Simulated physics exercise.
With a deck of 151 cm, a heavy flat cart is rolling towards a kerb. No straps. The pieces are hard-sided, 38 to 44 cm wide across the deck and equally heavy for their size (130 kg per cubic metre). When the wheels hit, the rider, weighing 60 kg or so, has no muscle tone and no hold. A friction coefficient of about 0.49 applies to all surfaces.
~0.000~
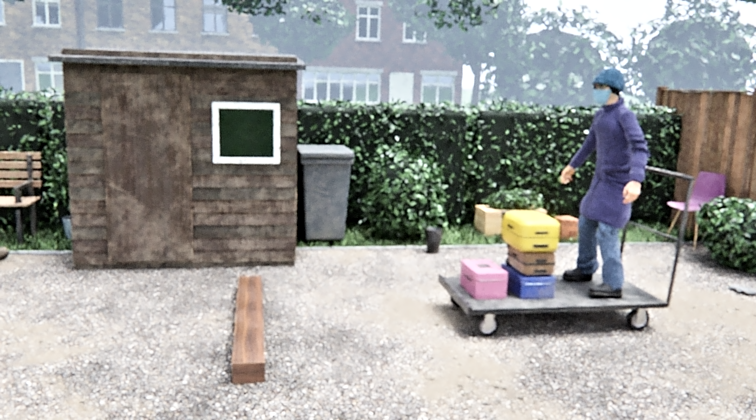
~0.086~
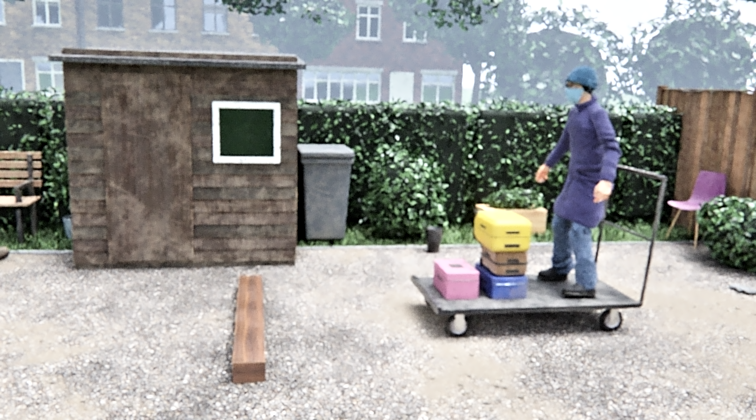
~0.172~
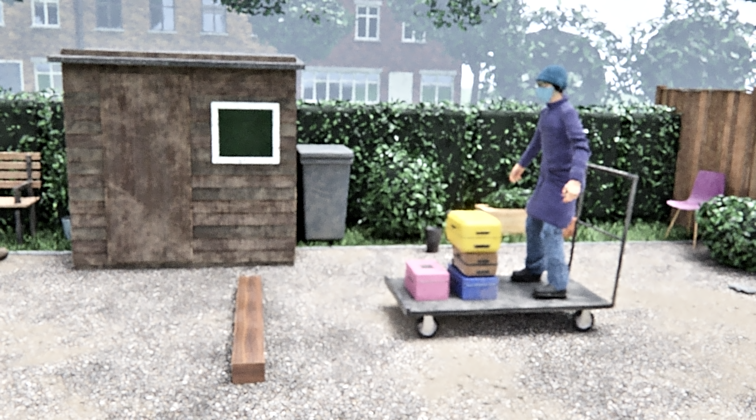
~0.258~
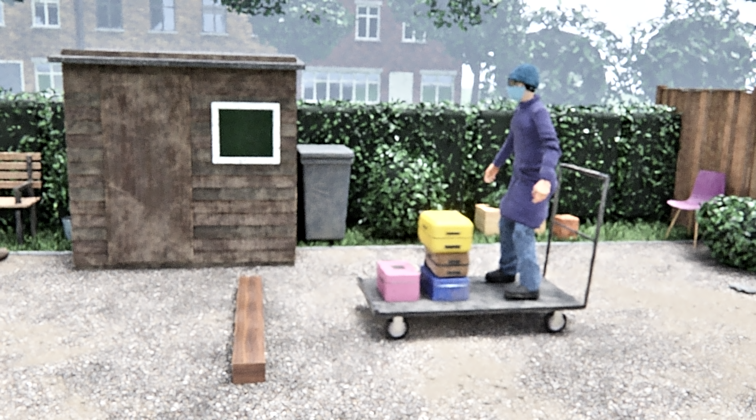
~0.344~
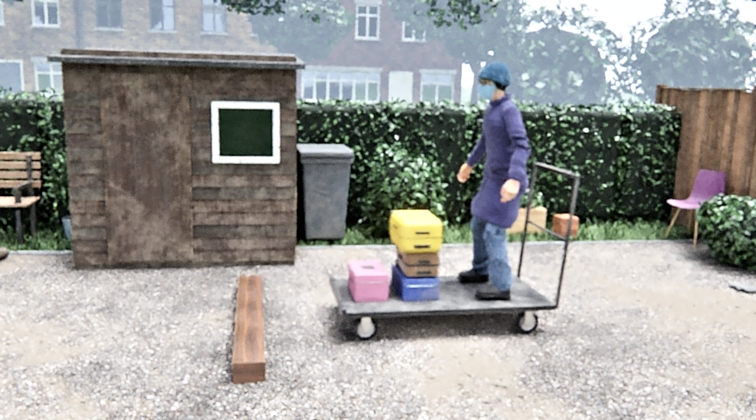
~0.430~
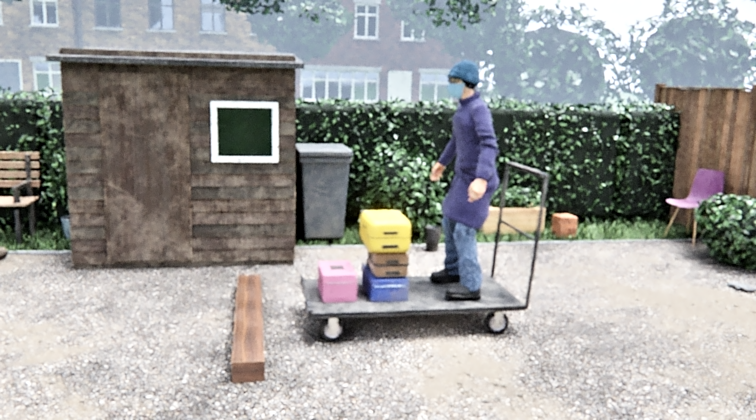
A flatbed trolley carrying a standing person in a blue hat, face mask and purple coat rolls left across the gravel, with pink, blue, brown and yellow cases on its deck. It passes the hedge, the rider staying upright behind the cases, and draws close to a wooden beam lying before the shed.
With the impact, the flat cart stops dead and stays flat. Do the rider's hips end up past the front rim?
It departs the deck.
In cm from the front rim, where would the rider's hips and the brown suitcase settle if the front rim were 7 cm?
The hips would come to rest 30 cm past the front rim, the brown one 20 cm past it.
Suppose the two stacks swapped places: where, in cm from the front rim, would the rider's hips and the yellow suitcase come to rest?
I'd say the hips settle 20 past while yellow goes 150 past.
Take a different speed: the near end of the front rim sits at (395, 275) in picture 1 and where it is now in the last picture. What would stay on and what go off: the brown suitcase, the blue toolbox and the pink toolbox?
Result: Brown kept; blue kept; pink lost.
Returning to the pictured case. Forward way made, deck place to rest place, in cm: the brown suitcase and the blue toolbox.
The brown one ends 95 cm ahead of its place and the blue one 20 cm ahead.
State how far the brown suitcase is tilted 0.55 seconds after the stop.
I'd put the tilt at close to 50°.
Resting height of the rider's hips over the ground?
Hip height: Approx. 50 cm.
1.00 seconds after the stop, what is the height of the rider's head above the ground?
About 10 cm above the ground.
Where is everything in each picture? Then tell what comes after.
In the first picture, hips (615, 181), yellow suitcase (529, 231), rim corner (470, 310); 149 cm still to roll.
In the second picture, hips (589, 180), yellow suitcase (502, 231), rim corner (440, 310); 127 cm still to roll.
In the third picture, hips (561, 180), yellow suitcase (473, 231), rim corner (408, 311); 105 cm still to roll.
In the fourth picture, hips (533, 179), yellow suitcase (444, 231), rim corner (377, 313); 83 cm still to roll.
In the fifth picture, hips (505, 179), yellow suitcase (415, 231), rim corner (344, 313); 61 cm still to roll.
In the sixth picture, hips (475, 178), yellow suitcase (385, 231), rim corner (310, 314); 38 cm still to roll. Speed about 2.6 m/s.
The wheels strike at 0.58 s.
After 1.13 s the rider's hips are 19 cm behind the rim, near (276, 232) in the last picture's view.
After 1.58 s the rider's hips are 36 cm past the rim, near (196, 258) in the last picture's view.
At rest, 2.7 s, past the rim, pink toolbox, brown suitcase, yellow suitcase and the rider's hips; behind it, blue toolbox.
